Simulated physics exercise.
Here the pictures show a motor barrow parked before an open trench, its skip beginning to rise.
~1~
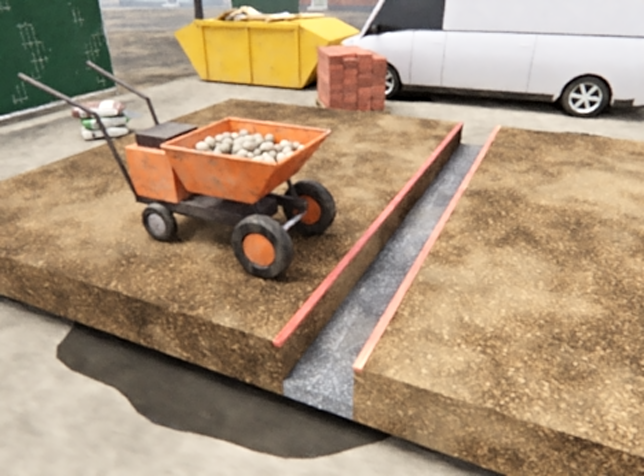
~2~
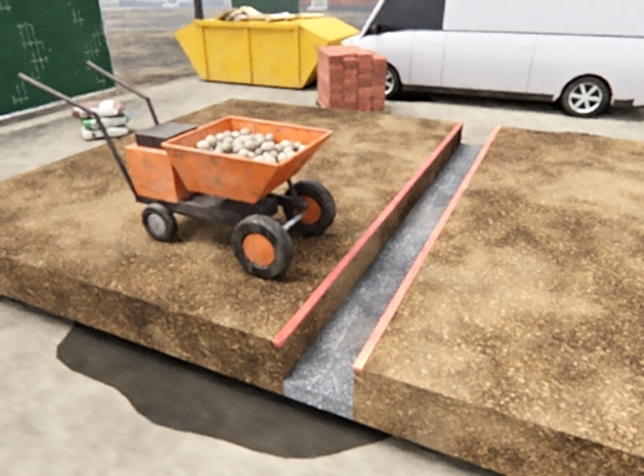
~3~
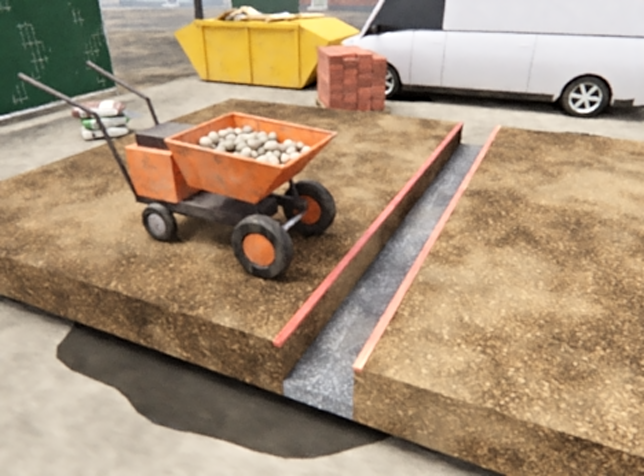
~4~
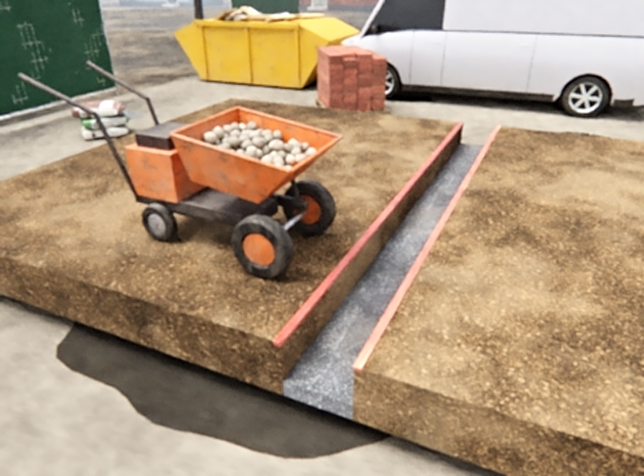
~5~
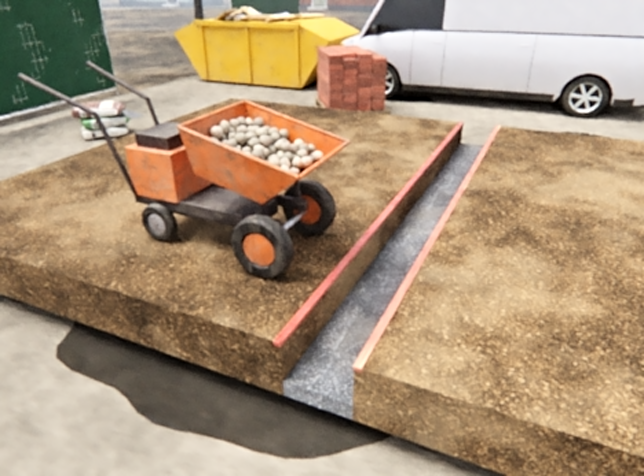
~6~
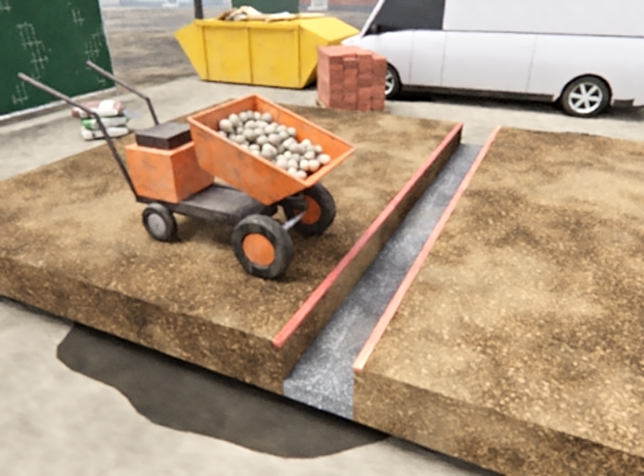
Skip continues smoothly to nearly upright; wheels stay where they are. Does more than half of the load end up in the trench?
Yes.
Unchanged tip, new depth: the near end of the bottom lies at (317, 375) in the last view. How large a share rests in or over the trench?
60 %.
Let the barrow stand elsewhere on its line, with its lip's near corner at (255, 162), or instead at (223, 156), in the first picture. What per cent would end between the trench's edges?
In turn 100 and 80 in a hundred.
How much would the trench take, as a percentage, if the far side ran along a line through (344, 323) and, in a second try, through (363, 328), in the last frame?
Roughly 20 % first, 50 % second.
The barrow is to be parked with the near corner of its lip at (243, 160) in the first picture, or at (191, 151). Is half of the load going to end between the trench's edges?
The bulk; a minority.
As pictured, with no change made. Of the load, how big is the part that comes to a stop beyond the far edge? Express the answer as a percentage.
Share: Near 25 %.
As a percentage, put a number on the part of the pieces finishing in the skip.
That comes to about 0 per cent or so.
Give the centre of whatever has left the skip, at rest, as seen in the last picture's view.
Roughly pixel (389, 297).
Shortly afterwards, skip tipped steeply; the whole lot in the skip.
Next, skip tipped right over; the bulk in the skip; a little in or heaped over the trench; only a few beyond it; a little falling.
Some moments later, skip tipped right over; a little in the skip; near two thirds in or heaped over the trench; near a quarter beyond it.
In the end, skip tipped right over; the bulk in or heaped over the trench; near a quarter beyond it.
